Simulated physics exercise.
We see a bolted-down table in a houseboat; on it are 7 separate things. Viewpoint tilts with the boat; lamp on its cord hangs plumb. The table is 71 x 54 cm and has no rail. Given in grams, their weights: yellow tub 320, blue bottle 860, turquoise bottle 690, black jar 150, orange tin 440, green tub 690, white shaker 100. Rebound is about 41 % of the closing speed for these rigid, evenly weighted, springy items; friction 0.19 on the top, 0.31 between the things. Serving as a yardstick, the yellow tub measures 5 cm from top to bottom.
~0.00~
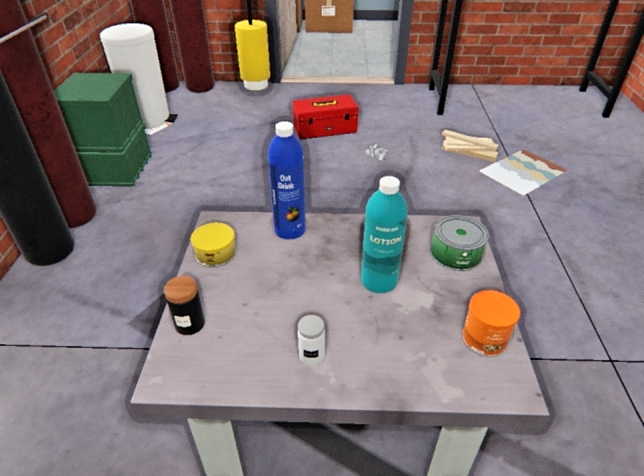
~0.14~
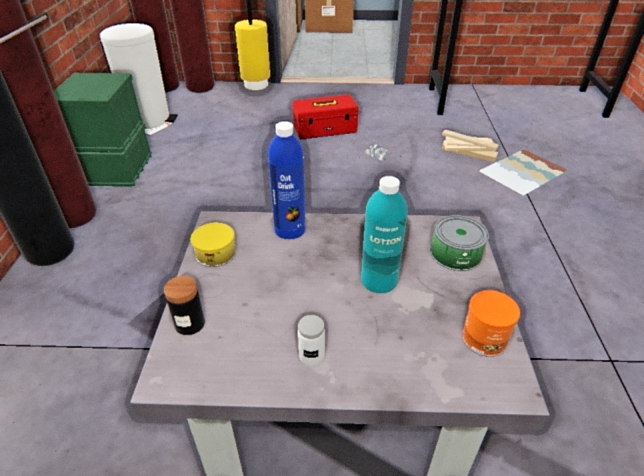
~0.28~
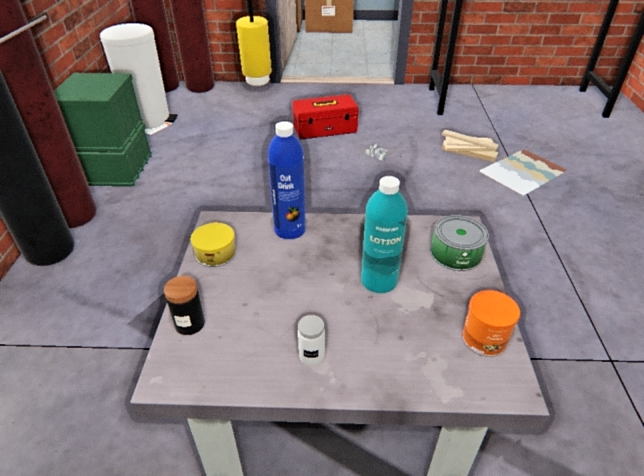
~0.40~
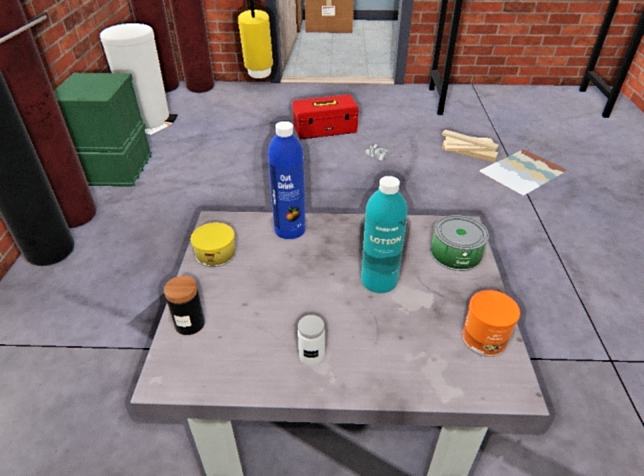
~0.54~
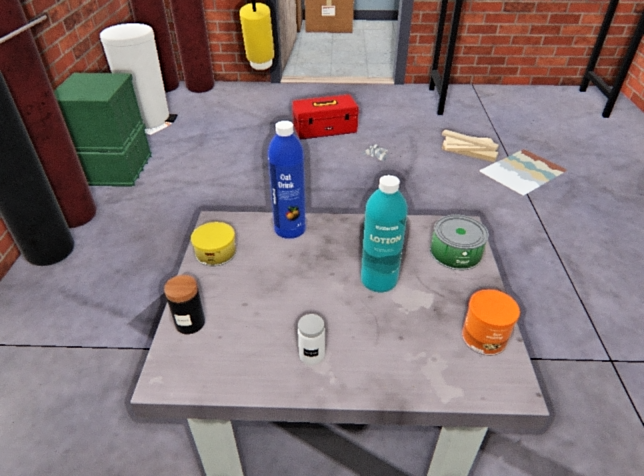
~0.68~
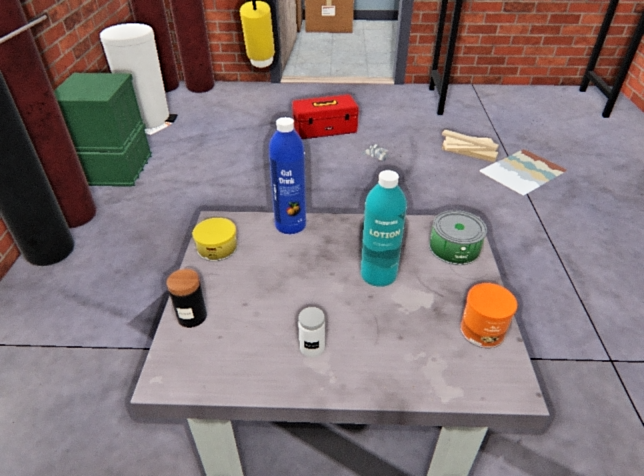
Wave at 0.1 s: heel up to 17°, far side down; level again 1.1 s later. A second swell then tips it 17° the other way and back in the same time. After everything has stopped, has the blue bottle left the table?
Yes.
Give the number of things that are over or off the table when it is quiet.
Altogether, 1.
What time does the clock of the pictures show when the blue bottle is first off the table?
Near 0.9 s on the clock.
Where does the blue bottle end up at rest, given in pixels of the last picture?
About (301, 364).
After 1.08 s, boat heeled 2°, far side down; blue bottle now off the table; turquoise bottle slid 13 cm; black jar slid 13 cm.
After 1.88 s, boat heeled 15°, near side down; green tub slid 9 cm; turquoise bottle slid 9 cm; yellow tub slid 9 cm.
At rest (5.1 s), off the table, blue bottle; the other 6 in place, give or take 5 cm. In the last view, blue bottle near (301, 364).
